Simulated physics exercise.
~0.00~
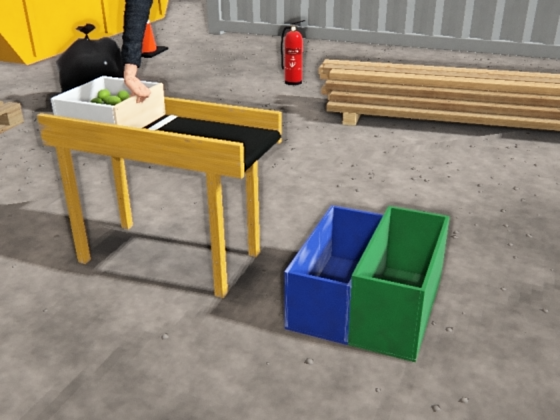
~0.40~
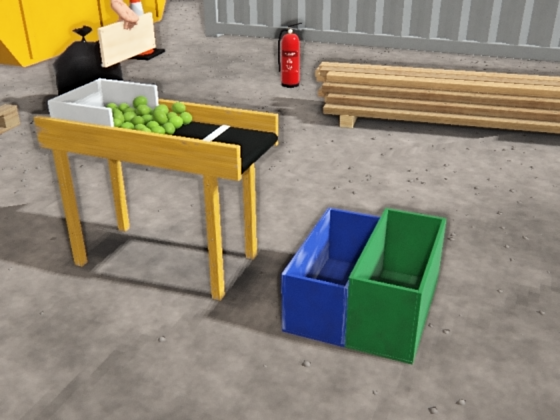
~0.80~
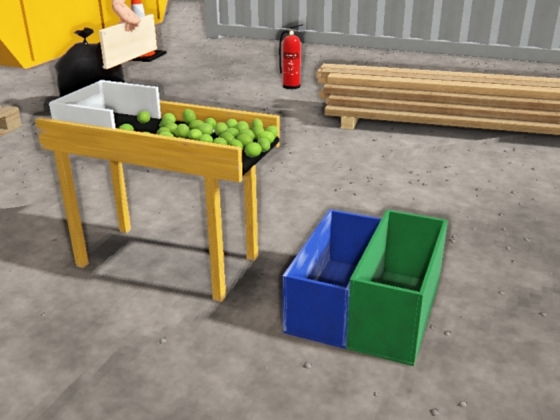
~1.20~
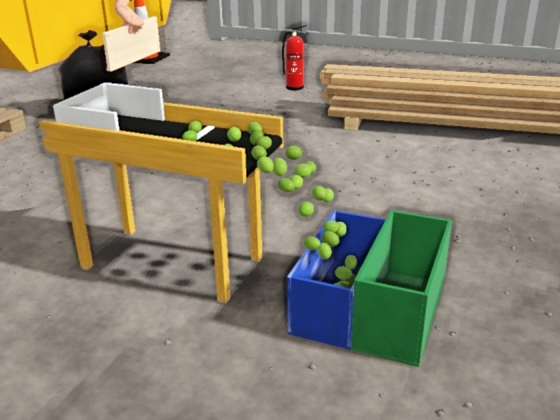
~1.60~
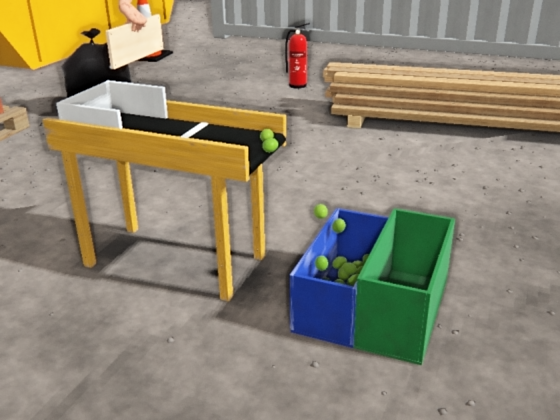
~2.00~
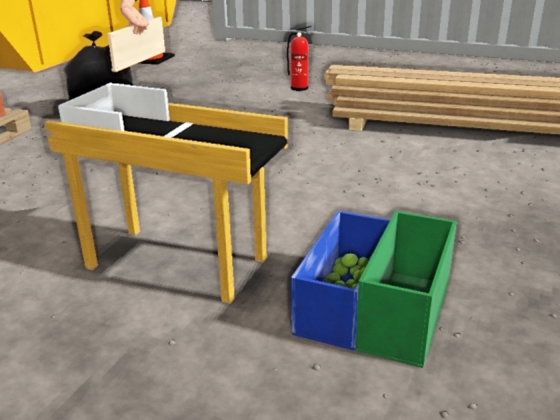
A hand lifted the gate from a white pen on a yellow-sided table, and green limes spilled onto the black belt, rode right and tumbled off the end, all landing in the blue box while the green one beside it stayed empty.
